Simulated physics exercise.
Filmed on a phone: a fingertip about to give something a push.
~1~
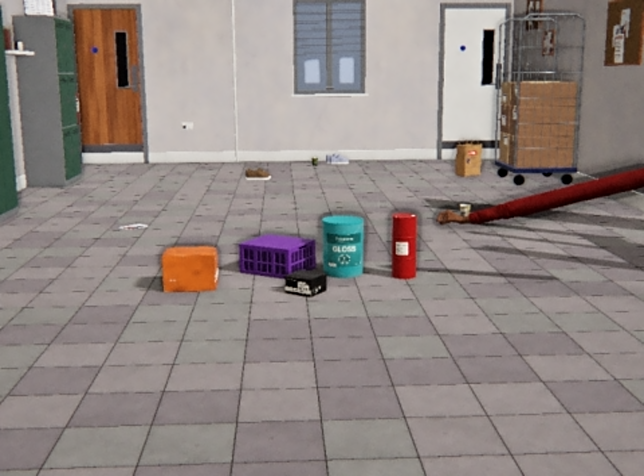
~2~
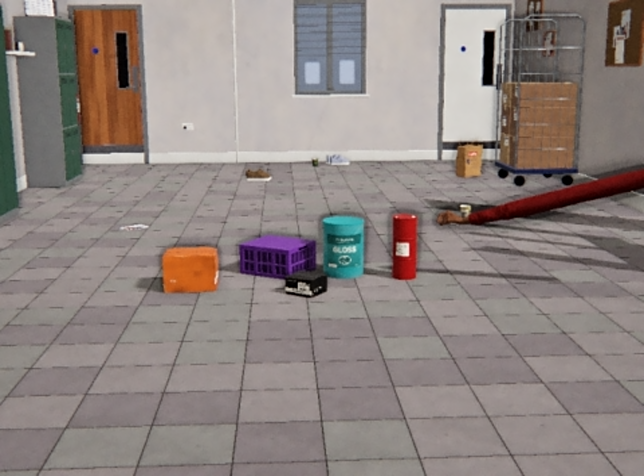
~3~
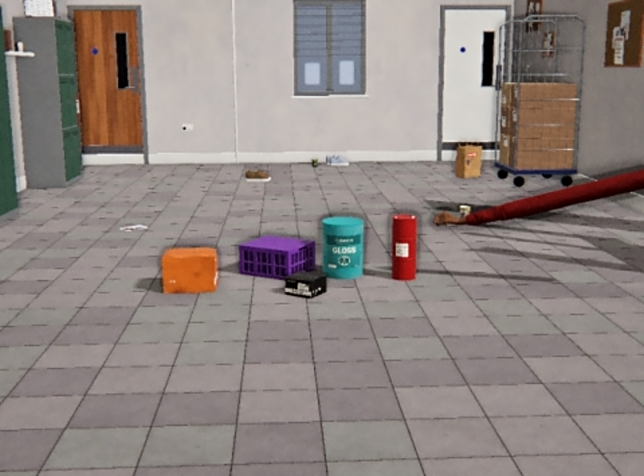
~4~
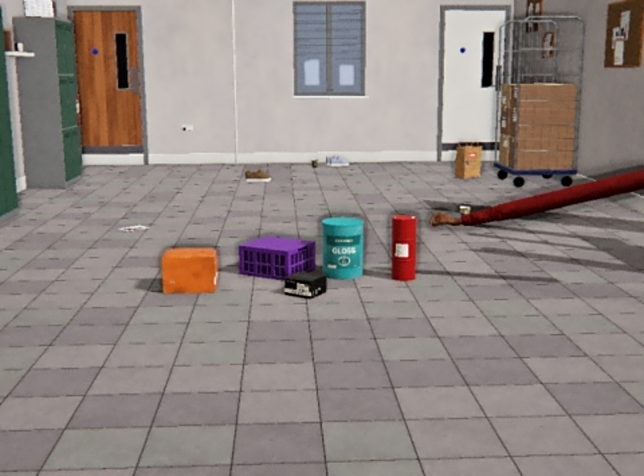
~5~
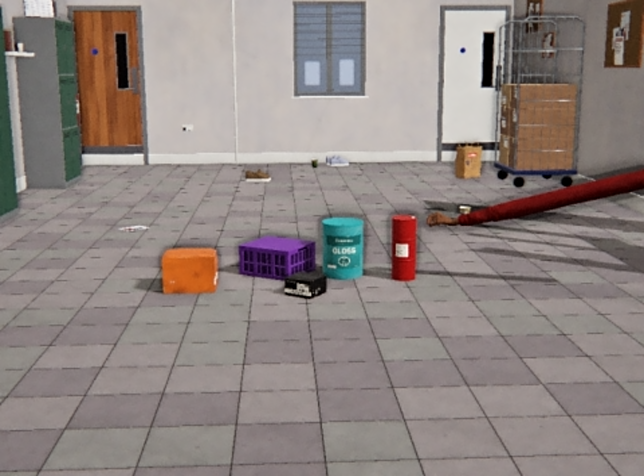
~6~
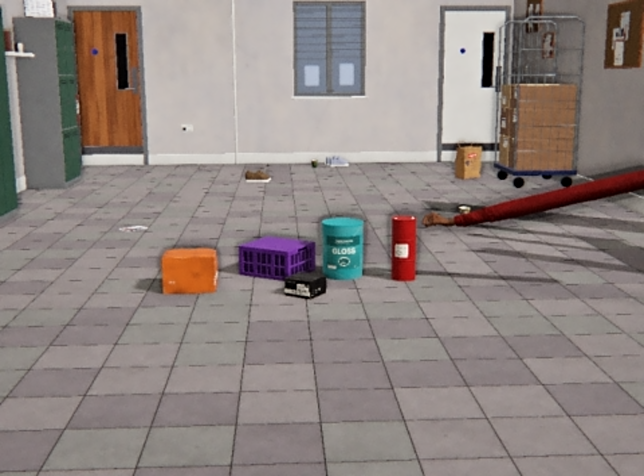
The clip opens on a tiled room with an orange box, purple crate, small black box, teal tub and red canister standing on the floor. From the right, a long red arm inches slightly leftward, its tip staying behind the canister, while the objects show no clear movement through the end.
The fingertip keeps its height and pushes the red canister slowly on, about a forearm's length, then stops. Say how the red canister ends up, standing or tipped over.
The red canister topples.
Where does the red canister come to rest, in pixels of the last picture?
Near (369, 274).
Then, 0.50 s later than the last frame, red canister tilted by 14° near (396, 247).
Then, 1.10 s later than the last frame, red canister tilted by 39° near (383, 249).
Then, 1.30 s later than the last frame, red canister tilted by 71° near (371, 262).
Then, 1.50 s later than the last frame, red canister on its side near (366, 273).
When it is over, lying over on the floor, red canister. End places, in pixels of the last picture, red canister near (369, 274).
